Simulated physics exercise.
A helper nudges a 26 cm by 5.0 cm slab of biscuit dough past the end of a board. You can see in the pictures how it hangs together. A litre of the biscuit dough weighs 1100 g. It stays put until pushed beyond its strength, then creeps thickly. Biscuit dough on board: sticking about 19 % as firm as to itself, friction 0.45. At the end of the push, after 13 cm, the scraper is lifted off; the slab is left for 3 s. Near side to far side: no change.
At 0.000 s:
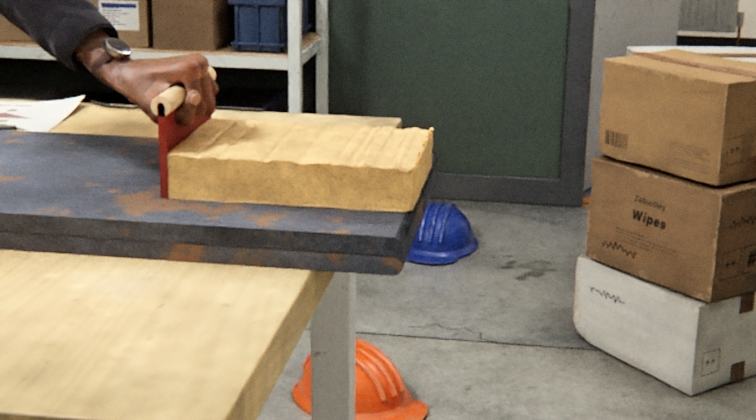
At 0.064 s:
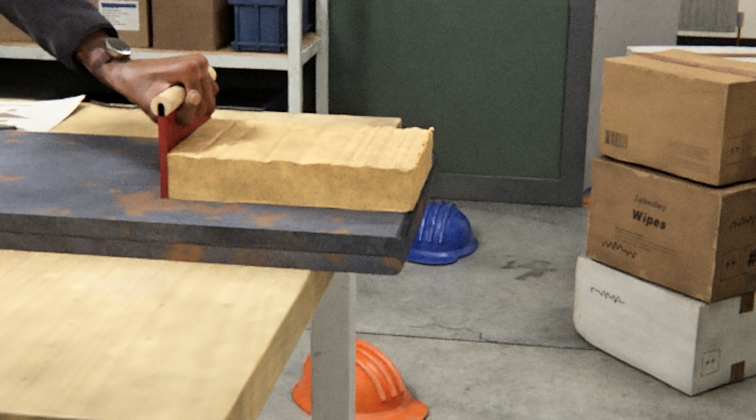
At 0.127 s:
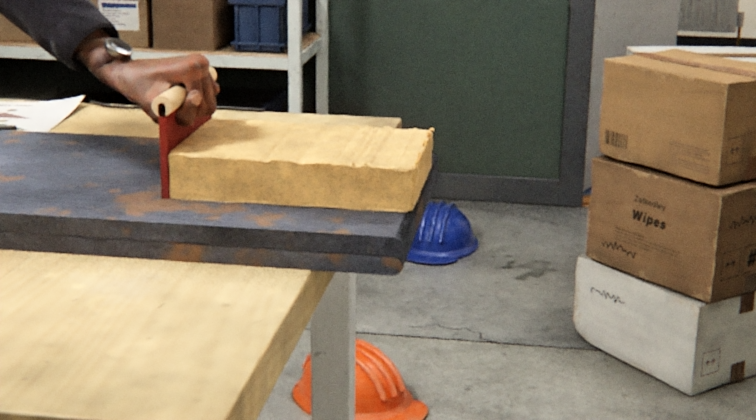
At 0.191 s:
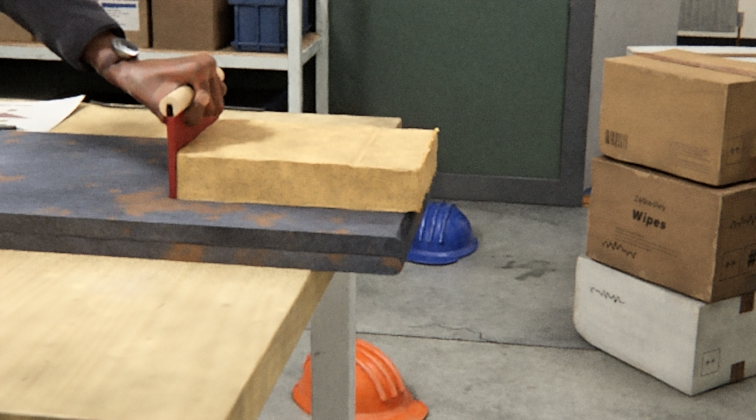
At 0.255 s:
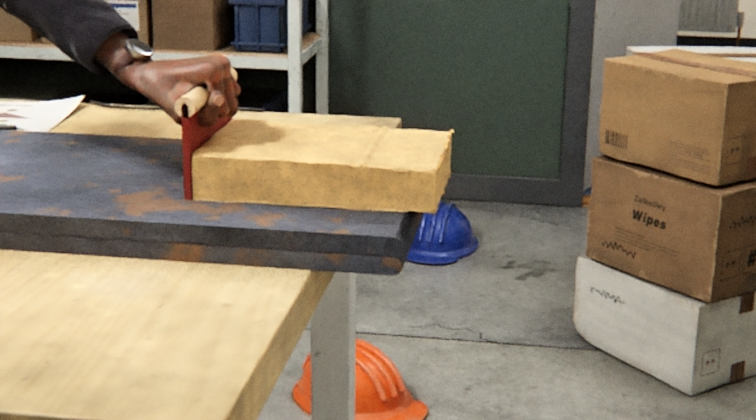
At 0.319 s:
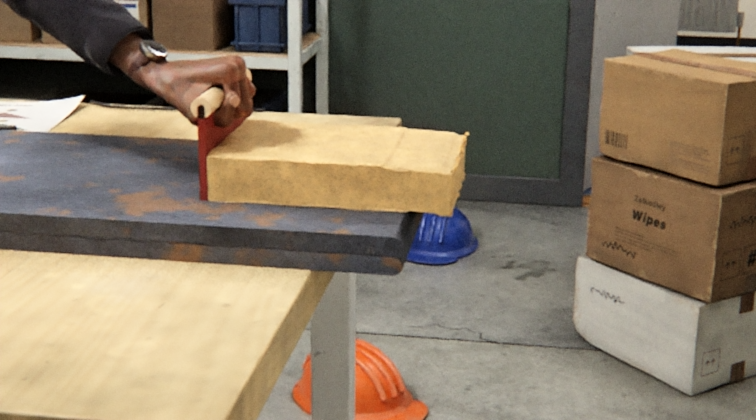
A hand gripping a red scraper rests against a thick, tan slab on a dark board, then pushes it slowly to the right, until a small part of the slab juts past the board's edge above a blue hard hat.
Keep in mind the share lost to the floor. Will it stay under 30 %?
Yes, it stays under 30 %.
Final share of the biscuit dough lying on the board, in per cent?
On the board, some 50 %.
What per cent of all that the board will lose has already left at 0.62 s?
The figure is about 90 %.
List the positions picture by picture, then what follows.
The first picture shows foot of the scraper at (168, 199), not yet moved; foremost bit of the biscuit dough at (414, 184).
The second picture shows foot of the scraper at (168, 199), not yet moved; foremost bit of the biscuit dough at (414, 184).
The third picture shows foot of the scraper at (169, 199), not yet moved; foremost bit of the biscuit dough at (414, 168).
The fourth picture shows foot of the scraper at (177, 199), moved 9 mm; foremost bit of the biscuit dough at (420, 169), 2 % of it past the edge, in one piece.
The fifth picture shows foot of the scraper at (192, 200), moved 2.6 cm; foremost bit of the biscuit dough at (436, 181), 9 % of it past the edge, in one piece.
The sixth picture shows foot of the scraper at (207, 201), moved 4.3 cm; foremost bit of the biscuit dough at (453, 184), 15 % of it past the edge, in one piece.
After 0.62 s, 54 % lies on the board and 0 % has fallen.
After 0.98 s, 50 % lies on the board and 0 % has fallen.
After 1.34 s, 50 % lies on the board and 0 % has fallen.
After 1.70 s, 50 % lies on the board and 0 % has fallen.
After 3.70 s, 50 % lies on the board and 0 % has fallen.
